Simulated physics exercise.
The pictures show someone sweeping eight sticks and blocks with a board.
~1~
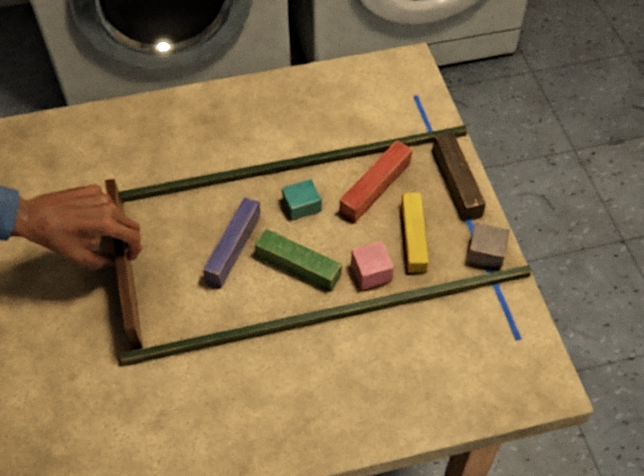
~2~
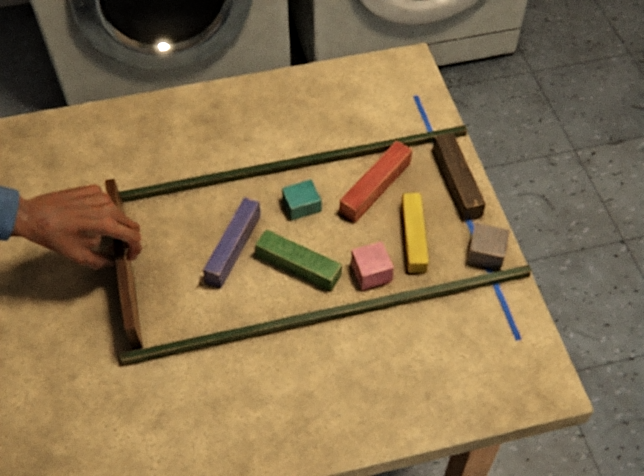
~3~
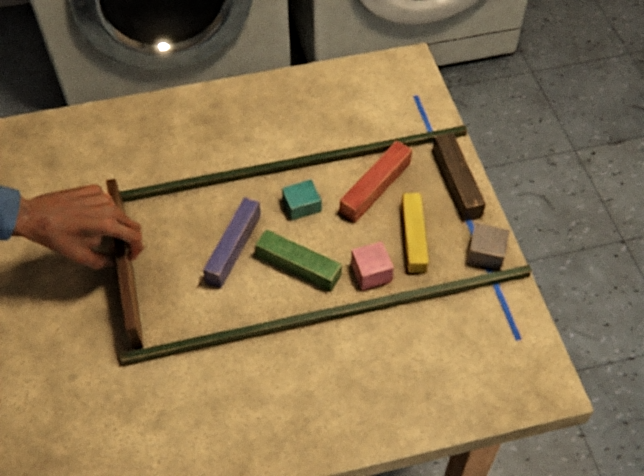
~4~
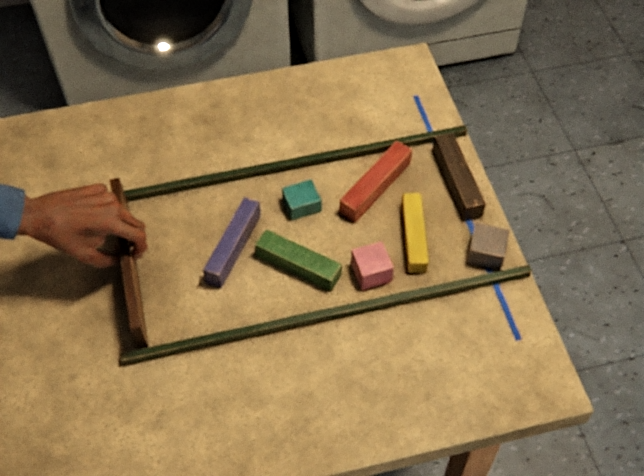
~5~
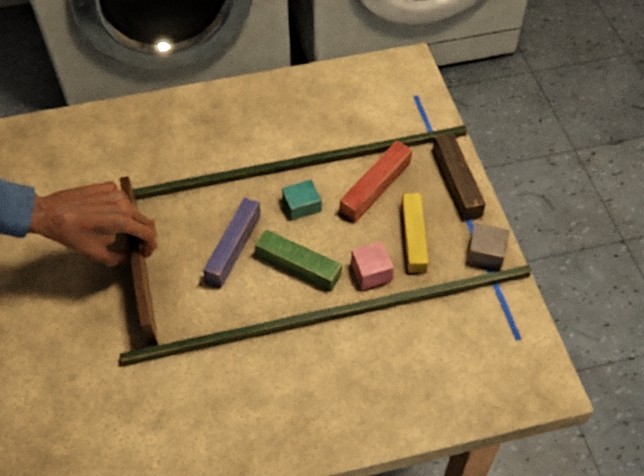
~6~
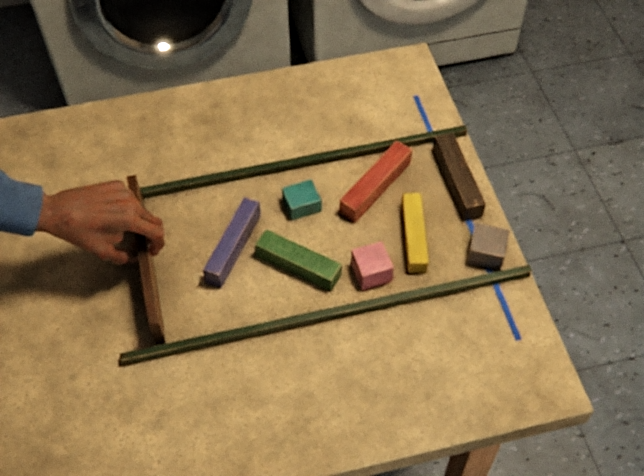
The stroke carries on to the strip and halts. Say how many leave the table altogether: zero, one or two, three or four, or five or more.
As it turns out, the number that fall off is five or more.
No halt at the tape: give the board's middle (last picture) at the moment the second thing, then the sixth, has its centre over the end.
About (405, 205), then (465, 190).
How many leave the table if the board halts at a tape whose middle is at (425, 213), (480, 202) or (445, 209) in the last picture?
It would be 2, 7 and 4.
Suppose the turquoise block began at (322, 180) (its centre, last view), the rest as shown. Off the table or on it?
It is kept.
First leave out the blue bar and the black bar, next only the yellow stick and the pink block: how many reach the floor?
First 3, then 3.
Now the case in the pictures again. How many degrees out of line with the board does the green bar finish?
Some 20 degrees.
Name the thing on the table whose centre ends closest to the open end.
The turquoise block ends nearest.
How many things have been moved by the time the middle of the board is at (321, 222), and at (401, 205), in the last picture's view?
By then 5, and 8.
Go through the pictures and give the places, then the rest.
The first frame shows black bar (458, 176); grey block (488, 247); yellow stick (415, 232); board (124, 262); tape (462, 206).
The second frame shows grey block (488, 247); red bar (376, 181).
The third frame shows yellow stick (415, 232); board (124, 262).
The fourth frame shows black bar (458, 176); green bar (298, 260).
The fifth frame shows grey block (488, 247); blue bar (233, 242).
The sixth frame shows black bar (458, 176); grey block (488, 247); yellow stick (415, 232); board (146, 257); tape (462, 206).
Early on, none off yet; black bar at rest near (458, 176); grey block at rest near (488, 247); yellow stick at rest near (415, 232).
Finally, the number that fall off is five or more; lost, pink block, red bar, yellow stick, grey block and black bar.
